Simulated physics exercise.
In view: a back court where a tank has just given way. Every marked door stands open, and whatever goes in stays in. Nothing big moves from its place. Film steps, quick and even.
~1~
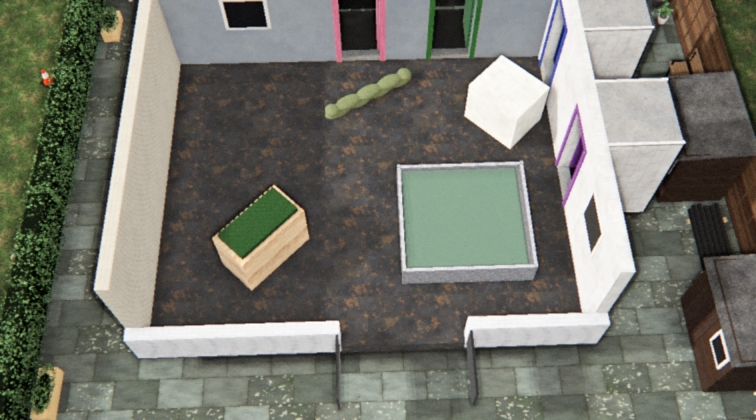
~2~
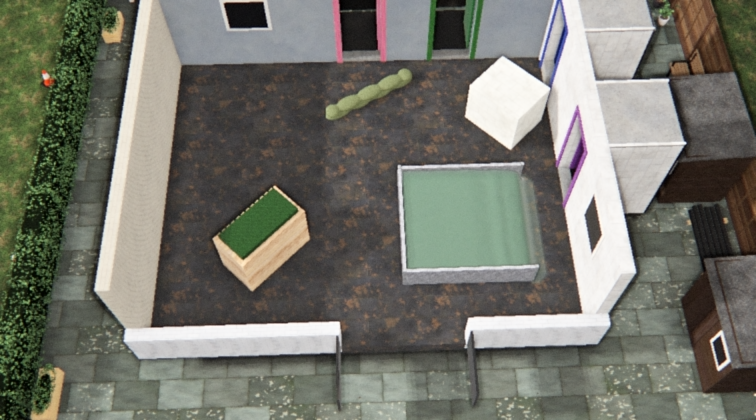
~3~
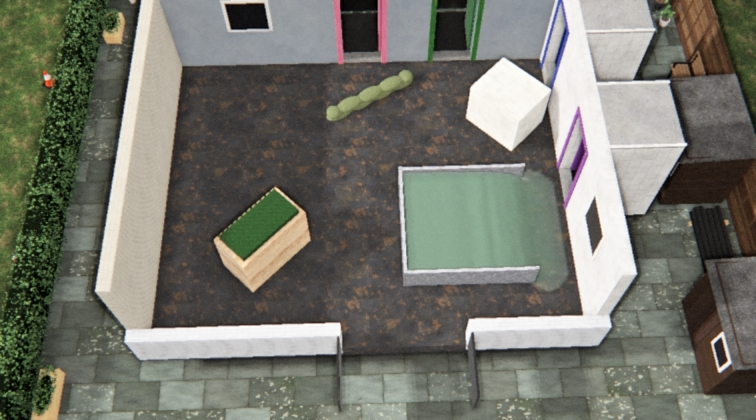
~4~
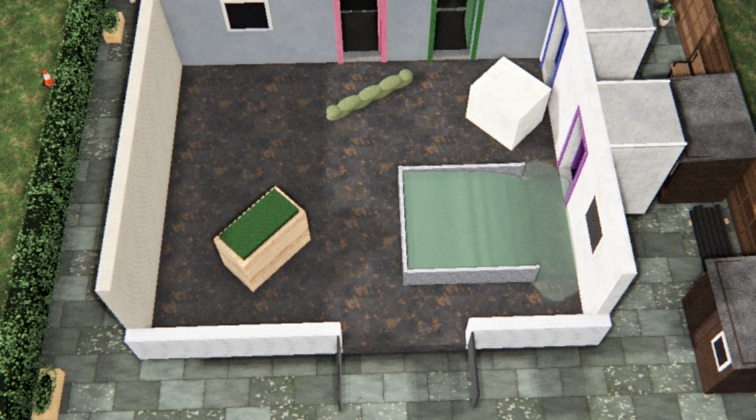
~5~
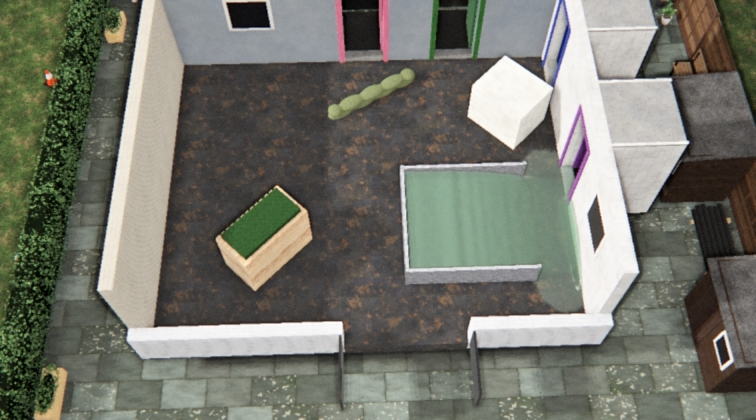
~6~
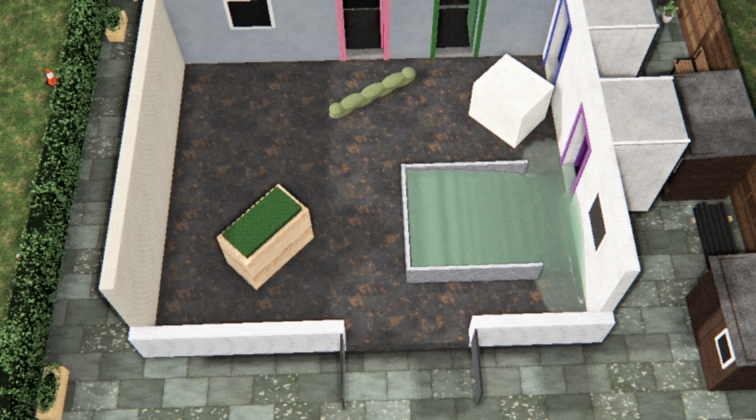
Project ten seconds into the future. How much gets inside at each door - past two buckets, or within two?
The blue door within two, the pink door within two, the purple door past two, the green door within two.
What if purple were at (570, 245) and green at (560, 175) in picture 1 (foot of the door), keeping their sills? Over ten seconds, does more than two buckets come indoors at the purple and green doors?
Result: Purple ends up above; green ends up above.
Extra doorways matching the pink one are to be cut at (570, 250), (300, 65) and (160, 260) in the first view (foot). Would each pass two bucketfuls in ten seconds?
Same order as asked - exceeds the limit, stays within the limit and stays within the limit.
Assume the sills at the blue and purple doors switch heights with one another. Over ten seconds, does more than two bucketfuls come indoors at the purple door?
Note: Purple door ends up above the limit.
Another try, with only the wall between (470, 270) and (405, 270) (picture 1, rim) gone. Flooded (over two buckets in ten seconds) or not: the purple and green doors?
Result - purple: Below the limit; green: Below the limit.
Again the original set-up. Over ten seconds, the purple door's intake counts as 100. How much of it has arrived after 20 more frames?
Estimate: Some 65 per cent.
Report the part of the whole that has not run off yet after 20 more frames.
Estimate: Some 84 %.
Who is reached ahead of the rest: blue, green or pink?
Clearly the blue-painted one.
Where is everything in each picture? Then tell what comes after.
The first frame shows the tank at (465, 216) is whole and still.
In the second frame, the front is at (525, 179), out from the gap at (524, 224).
In the third frame, the front is at (536, 175), out from the gap at (525, 226).
In the fourth frame, water pours out at (525, 225) and has run to (552, 169).
In the fifth frame, water pours out at (526, 224) and has run to (557, 157).
In the sixth frame, water pours out at (528, 223) and has run to (557, 144).
A moment on, water covers 5 % of the floor; the blue door not reached, the pink door not reached, the purple door far over two buckets in, the green door not reached.
Next, water covers 15 % of the floor; the blue door wet at the sill, nothing in, the pink door not reached, the purple door far over two buckets in, the green door not reached.
Then, water covers 25 % of the floor; the blue door wet at the sill, nothing in, the pink door not reached, the purple door far over two buckets in, the green door wet at the sill, nothing in.
Later, water covers 55 % of the floor; the blue door wet at the sill, nothing in, the pink door wet at the sill, nothing in, the purple door far over two buckets in, the green door wet at the sill, nothing in.
In the end, water covers 85 % of the floor; the blue door wet at the sill, nothing in, the pink door wet at the sill, nothing in, the purple door far over two buckets in, the green door wet at the sill, nothing in.
